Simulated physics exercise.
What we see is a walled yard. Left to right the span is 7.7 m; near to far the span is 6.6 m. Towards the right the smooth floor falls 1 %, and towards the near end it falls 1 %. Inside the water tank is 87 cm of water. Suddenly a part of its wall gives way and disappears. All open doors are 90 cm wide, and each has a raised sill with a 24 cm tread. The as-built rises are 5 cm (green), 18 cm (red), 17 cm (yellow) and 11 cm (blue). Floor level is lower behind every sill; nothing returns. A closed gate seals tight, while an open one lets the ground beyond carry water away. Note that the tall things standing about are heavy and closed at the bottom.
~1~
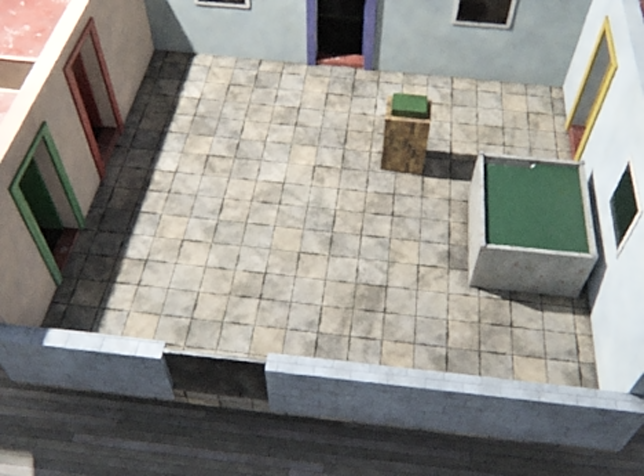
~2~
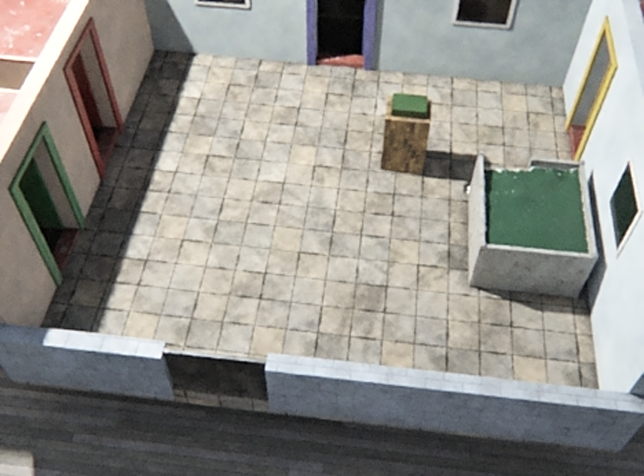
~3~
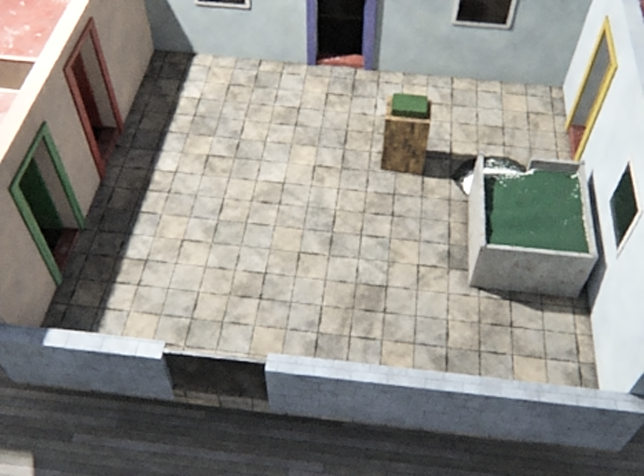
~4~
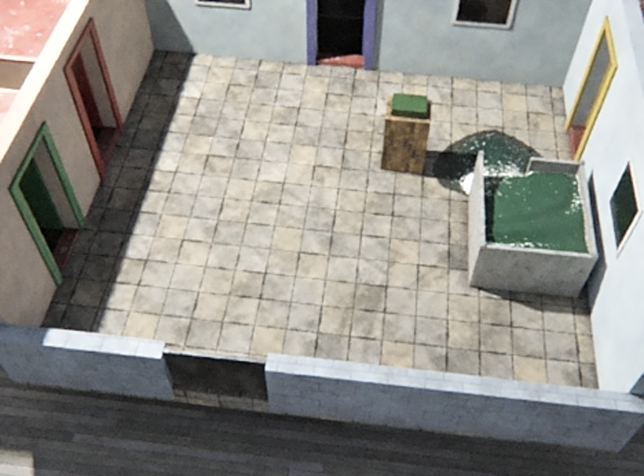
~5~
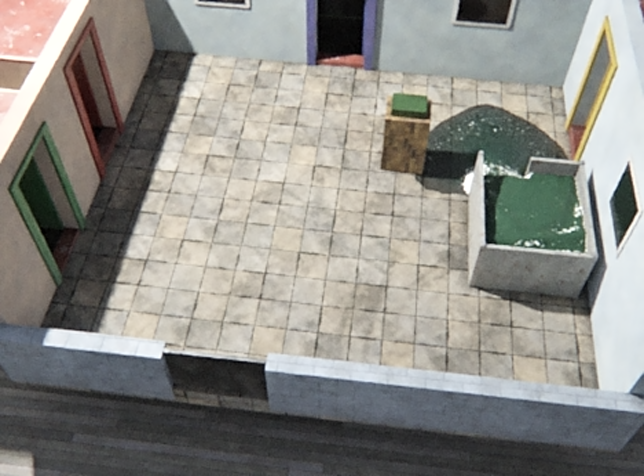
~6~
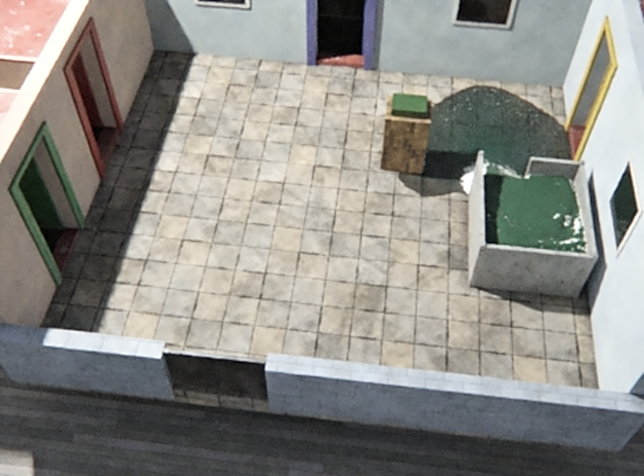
Green water in a pale, open-topped tank on the right of a walled, stone-tiled yard, seen from above, begins to churn, then pours out through its far side and spreads over the floor in a widening, darkening fan. The sheet reaches behind a brown block with a green top as the tank's surface ripples with white flecks. Green and red doorways stand left, a blue one at the back and a yellow one right, while the camera stays still.
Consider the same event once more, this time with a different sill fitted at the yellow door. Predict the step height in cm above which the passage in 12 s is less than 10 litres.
About 16 cm of height.
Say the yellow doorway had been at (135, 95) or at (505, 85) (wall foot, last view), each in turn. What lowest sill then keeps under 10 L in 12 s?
Minimums: About 8.0 cm and 27 cm.
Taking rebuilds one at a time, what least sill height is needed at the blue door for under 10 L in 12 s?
For blue: Close to 8.0 cm.
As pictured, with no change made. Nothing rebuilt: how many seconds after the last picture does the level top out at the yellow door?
Roughly at 2.8 s.
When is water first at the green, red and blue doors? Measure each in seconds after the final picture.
Green 4.5 s, red 3.4 s, blue 0.8 s.
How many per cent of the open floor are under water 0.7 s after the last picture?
Approximately 20 %.
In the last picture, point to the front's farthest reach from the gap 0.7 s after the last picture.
The tip of the flood lies near (371, 73).
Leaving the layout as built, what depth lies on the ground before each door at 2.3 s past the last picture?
Door by door in centimetres - green 0, red 0, yellow 17, blue 9.
Then, 0.7 s after the last picture water covers 20 % of the floor, deepest (42 cm) near (491, 194); 11 cm at the yellow door, 0 litres in over its 17 cm sill.
Then, 2.3 s after the last picture water covers 30 % of the floor, deepest (26 cm) near (491, 194); 17 cm at the yellow door, 1 litre in over its 17 cm sill.
Then, 11.3 s after the last picture water covers 90 % of the floor, deepest (9 cm) near (468, 407); 8 cm at the yellow door, 6 litres in over its 17 cm sill.
At the yellow door as built, the water peaked near 18 cm, 2.7 s after the last picture.
With a sill of 13 cm, 28 litres would have come in within the 12 s; with 18 cm, 4 litres. So under 10 litres takes about 16 cm.
